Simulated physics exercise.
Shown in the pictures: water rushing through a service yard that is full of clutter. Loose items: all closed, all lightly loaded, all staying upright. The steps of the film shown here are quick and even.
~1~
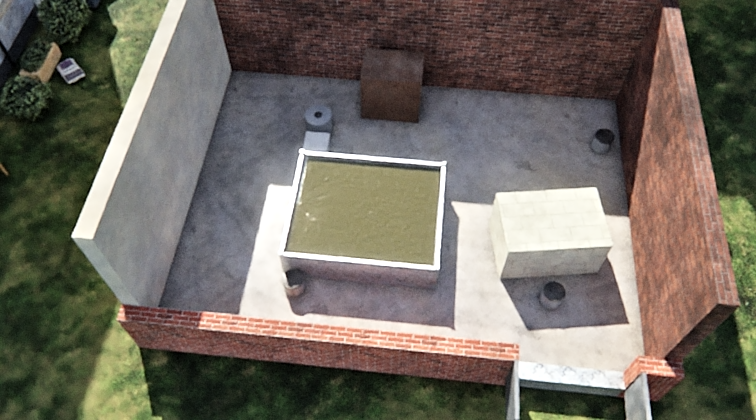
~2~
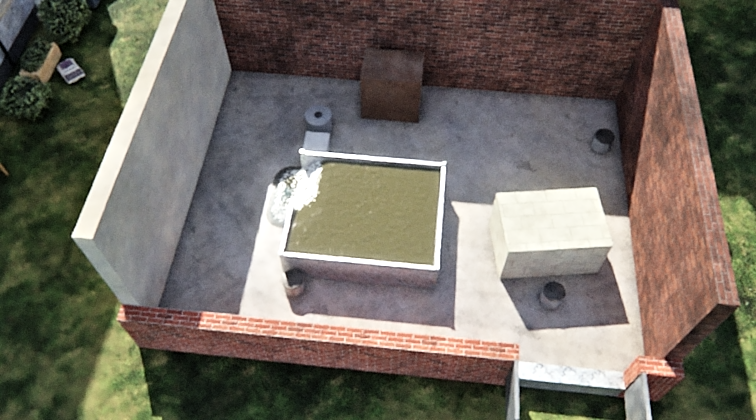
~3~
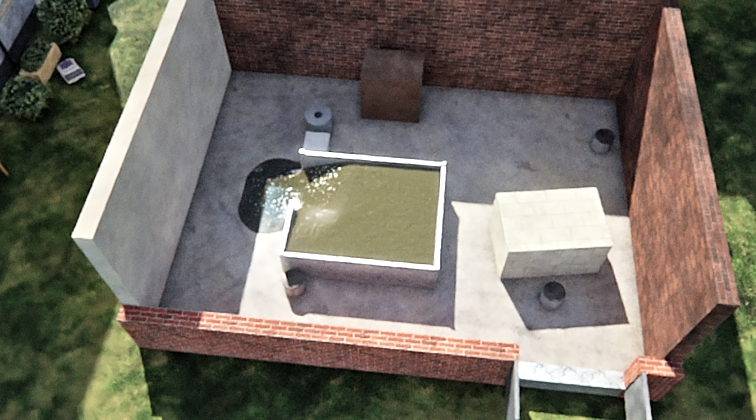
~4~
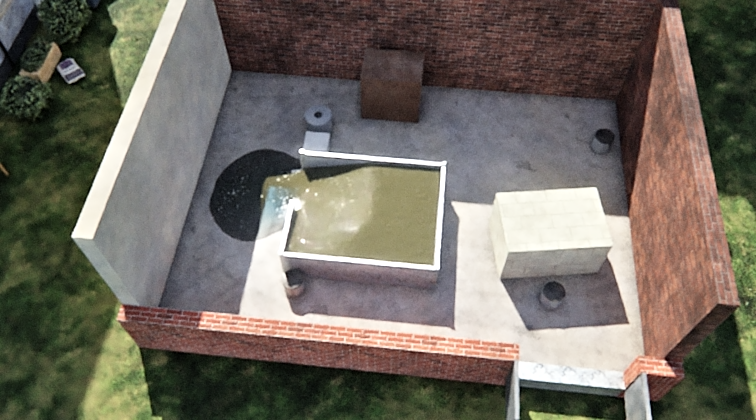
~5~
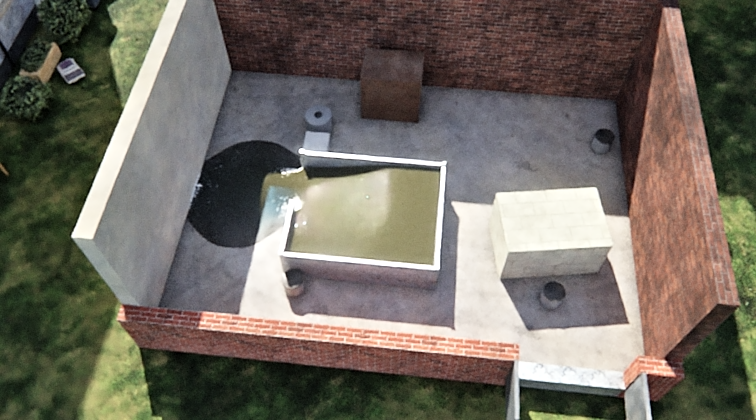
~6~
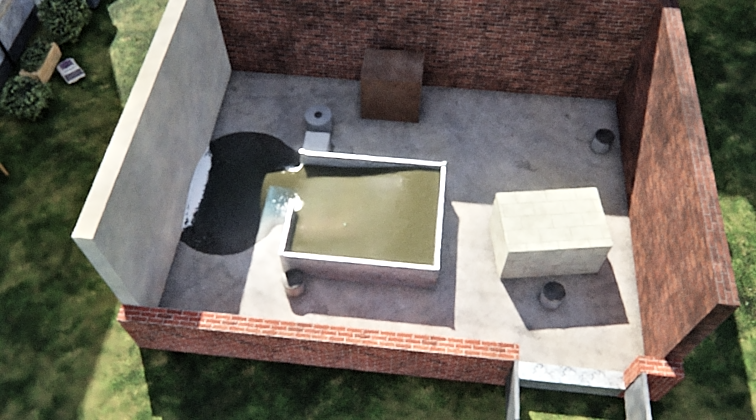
A walled service yard with a grey floor and grass outside is seen from high above by a still camera. A raised tank of murky green water stands near the middle, with a rusty brown box behind, a pale block to the right and small grey pails about. Water bursts through the tank's left side and spreads in a dark sheet to the pale left wall, while the loose items stay put.
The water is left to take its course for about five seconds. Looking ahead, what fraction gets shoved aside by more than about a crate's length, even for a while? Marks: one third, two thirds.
It stays below a third.
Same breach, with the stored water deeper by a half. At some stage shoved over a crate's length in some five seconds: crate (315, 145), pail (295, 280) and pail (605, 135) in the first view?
Order as given: Displaced that much; displaced that much; not past it.
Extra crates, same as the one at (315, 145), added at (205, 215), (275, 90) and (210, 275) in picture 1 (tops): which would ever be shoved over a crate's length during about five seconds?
In turn: Moved that far, pushed that far, yes.
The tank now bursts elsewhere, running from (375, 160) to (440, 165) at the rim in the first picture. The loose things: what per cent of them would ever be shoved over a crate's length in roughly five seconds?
Estimate: Close to 60 in a hundred.
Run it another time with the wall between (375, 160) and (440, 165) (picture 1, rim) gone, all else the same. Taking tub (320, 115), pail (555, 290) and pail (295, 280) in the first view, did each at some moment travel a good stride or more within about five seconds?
The first: Got that far; the second: Never got that far; the third: Never got that far.
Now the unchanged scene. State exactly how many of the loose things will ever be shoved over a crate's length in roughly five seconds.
By my reckoning the answer is 1.
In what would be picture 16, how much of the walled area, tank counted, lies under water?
My answer would be close to 30 per cent.
A moment on, 0 of 5 are well off their spots; 0 afloat.
Next, 0 of 5 are well off their spots; 0 afloat.
Later, 0 of 5 are well off their spots; 1 afloat.
In the end, 1 of 5 are well off their spots, and 1 have been at some point; 2 afloat.
